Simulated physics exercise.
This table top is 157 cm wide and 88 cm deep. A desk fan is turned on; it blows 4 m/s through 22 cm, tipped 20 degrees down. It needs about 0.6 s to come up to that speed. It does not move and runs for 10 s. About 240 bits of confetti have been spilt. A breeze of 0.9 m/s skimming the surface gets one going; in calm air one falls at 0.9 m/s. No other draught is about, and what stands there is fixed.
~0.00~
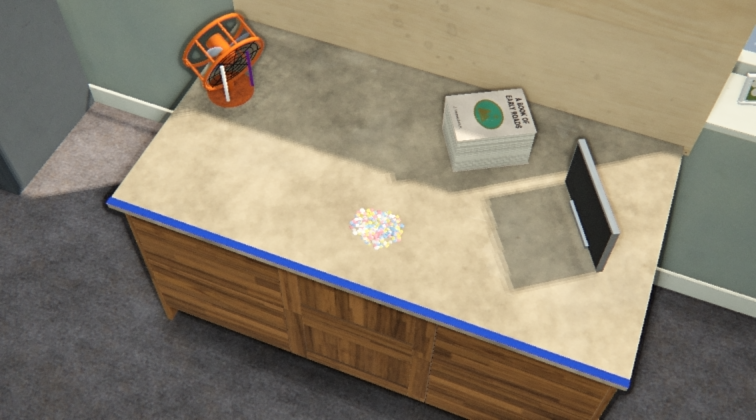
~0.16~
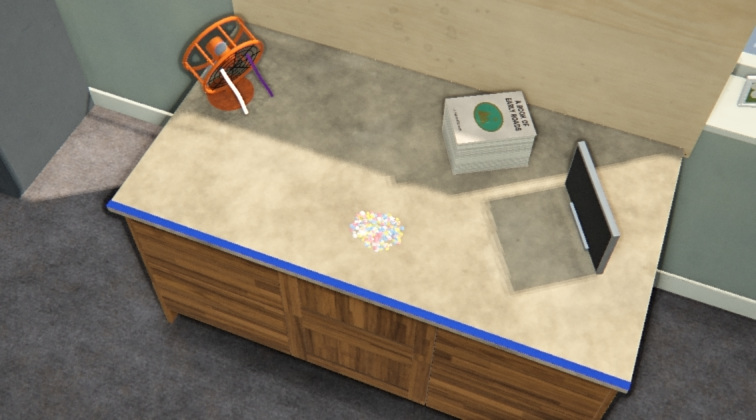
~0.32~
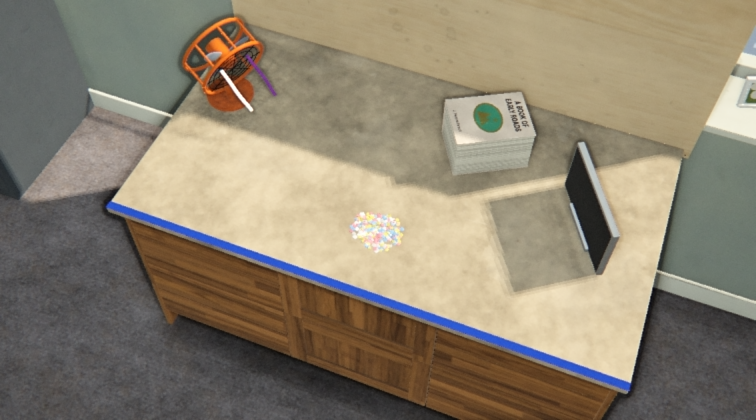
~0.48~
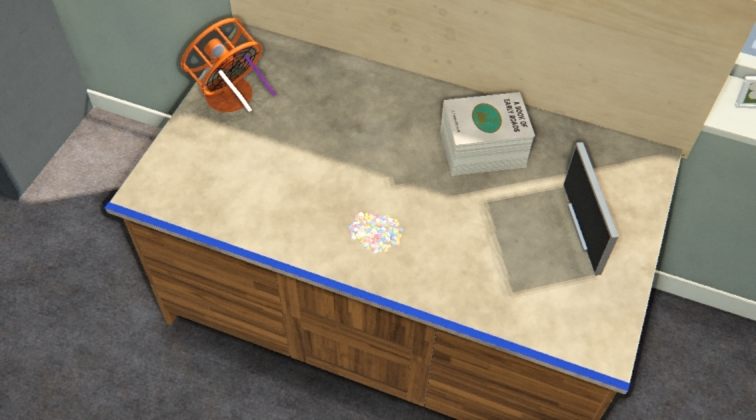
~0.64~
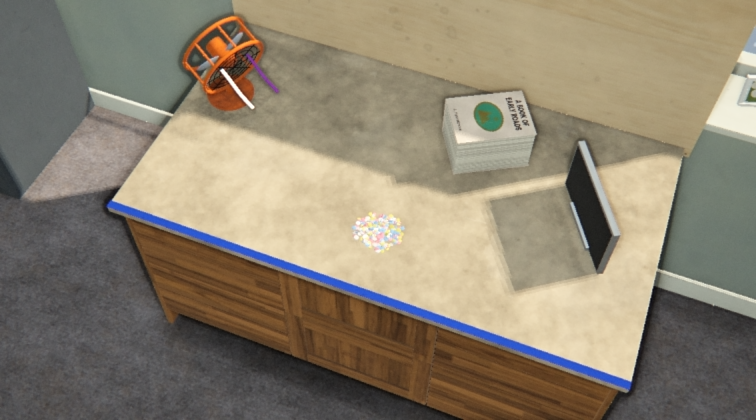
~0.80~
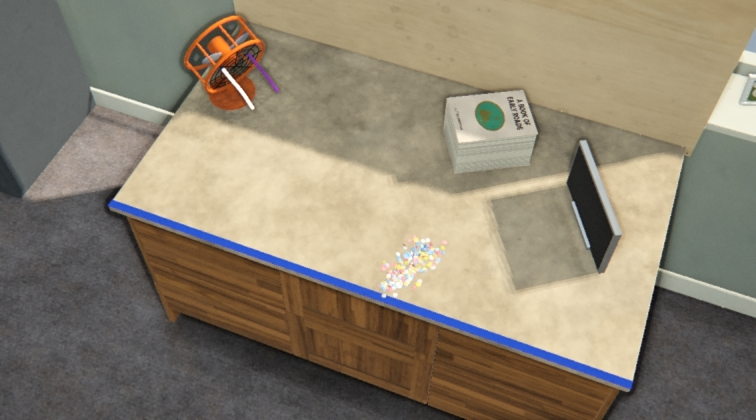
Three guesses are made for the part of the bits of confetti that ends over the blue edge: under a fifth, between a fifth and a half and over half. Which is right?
Of the bits of confetti, more than half end over the blue edge.
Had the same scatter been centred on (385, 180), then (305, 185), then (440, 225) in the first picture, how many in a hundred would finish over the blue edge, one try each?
In that order: 2 %, 100 %, 1 %.
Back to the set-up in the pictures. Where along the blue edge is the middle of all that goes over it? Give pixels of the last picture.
Around (454, 328).
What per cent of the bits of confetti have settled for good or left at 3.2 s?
Near 100 %.
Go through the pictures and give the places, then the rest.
In the first picture, the middle of the bits of confetti is near (377, 229), none has stirred yet and the mouth of the desk fan is at (224, 52).
In the second picture, the middle of the bits of confetti is near (377, 231), none has stirred yet and the blue edge is centred on (350, 292).
In the third picture, the middle of the bits of confetti is near (377, 232), none has stirred yet, the top of a book is at (490, 117) and the top of a laptop is at (598, 187).
In the fourth picture, the middle of the bits of confetti is near (376, 232) and none has stirred yet.
In the fifth picture, the middle of the bits of confetti is near (378, 232), the farthest in sight from the desk fan is at (399, 242) and about 5 % have left their places.
In the sixth picture, the middle of the bits of confetti is near (410, 266), the farthest in sight from the desk fan is at (414, 288) and all have left their places.
After 2.0 s, 98 % are over the blue edge; 100 % have settled or left.
After 3.2 s, 98 % are over the blue edge; 100 % have settled or left.
After 5.5 s, 98 % are over the blue edge; 100 % have settled or left.
After 10.0 s, at the end, 98 % are over the blue edge.
